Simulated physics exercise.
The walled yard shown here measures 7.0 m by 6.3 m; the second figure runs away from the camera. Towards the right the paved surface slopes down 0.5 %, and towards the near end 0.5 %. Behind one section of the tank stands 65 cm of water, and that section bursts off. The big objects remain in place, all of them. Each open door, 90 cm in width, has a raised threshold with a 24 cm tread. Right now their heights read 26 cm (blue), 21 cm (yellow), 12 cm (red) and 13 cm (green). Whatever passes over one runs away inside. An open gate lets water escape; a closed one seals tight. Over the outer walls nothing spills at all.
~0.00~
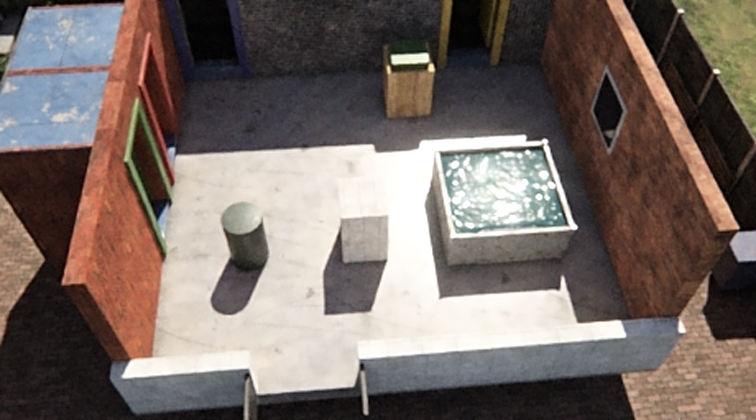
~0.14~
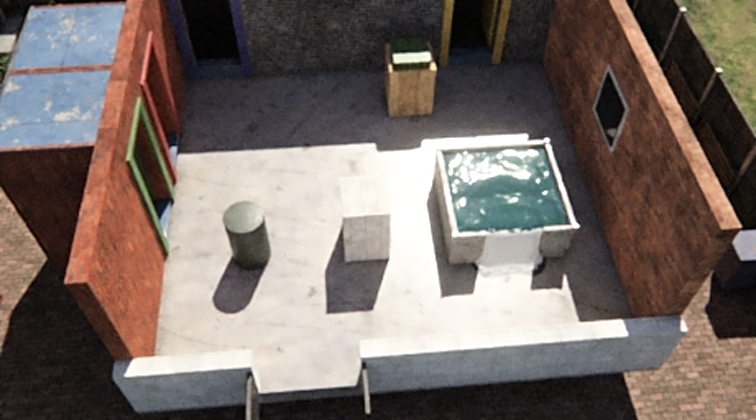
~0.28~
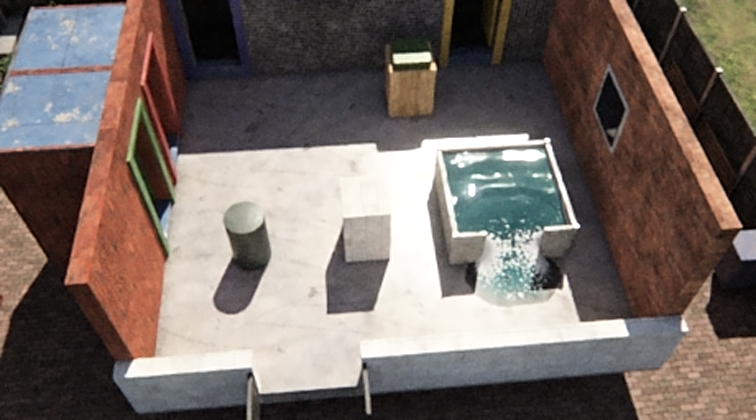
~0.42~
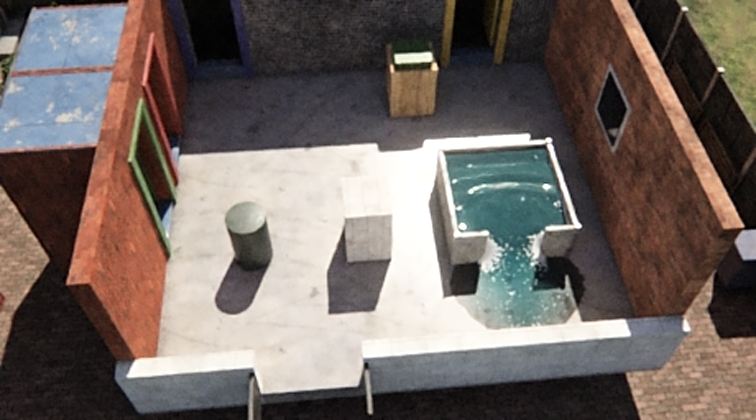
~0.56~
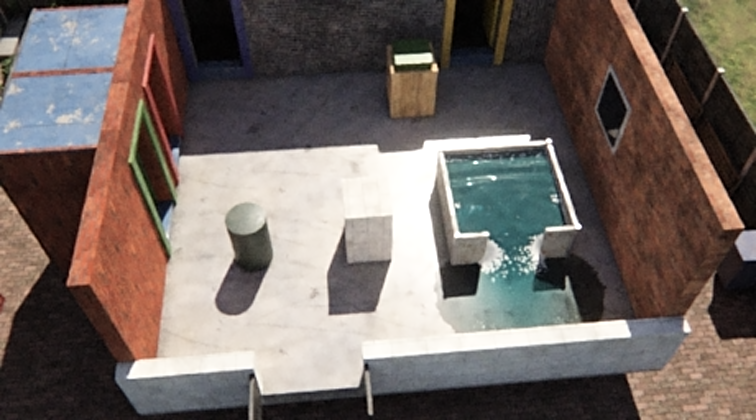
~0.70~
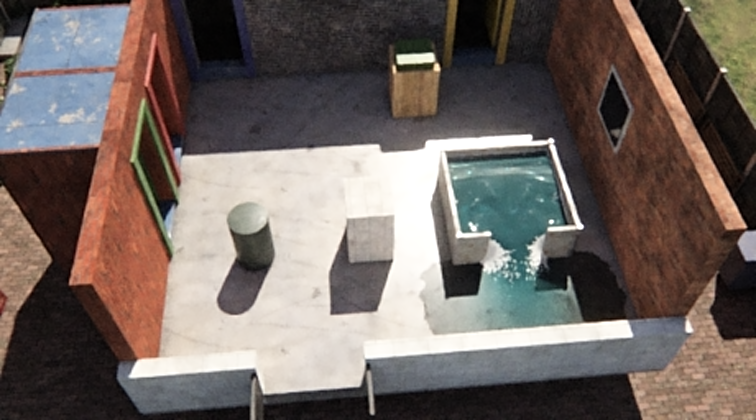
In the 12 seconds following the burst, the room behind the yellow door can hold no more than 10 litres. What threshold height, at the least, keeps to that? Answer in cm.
I would say about 6 cm.
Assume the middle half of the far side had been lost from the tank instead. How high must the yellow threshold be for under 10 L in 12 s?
A minimum of about 23 cm.
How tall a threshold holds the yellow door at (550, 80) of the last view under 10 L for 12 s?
Something near 9.0 cm.
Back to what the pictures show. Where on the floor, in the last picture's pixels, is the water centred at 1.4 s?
The centre of all the water is around (509, 255).
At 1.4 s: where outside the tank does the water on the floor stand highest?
Near (639, 347).
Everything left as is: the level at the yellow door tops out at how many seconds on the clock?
Near 6.0 seconds.
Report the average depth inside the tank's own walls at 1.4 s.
On average, around 41 cm.
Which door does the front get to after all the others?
That would be the blue door.
After 1.4 s water covers 10 % of the floor, deepest (51 cm) near (639, 347); it has not reached the yellow door.
After 3.0 s water covers 35 % of the floor, deepest (26 cm) near (615, 349); it has not reached the yellow door.
After 12.0 s water covers 95 % of the floor, deepest (8 cm) near (627, 348); 6 cm at the yellow door, 0 litres in over its 21 cm threshold.
At the yellow door as built, the water arrived by 4.4 s and peaked near 8 cm at 5.8 s.
Run again over the same 12 s with other heights there, 14 litres in over 5.5 cm, 7 litres over 6.5 cm. The limit of 10 litres is kept from about 6 cm up.
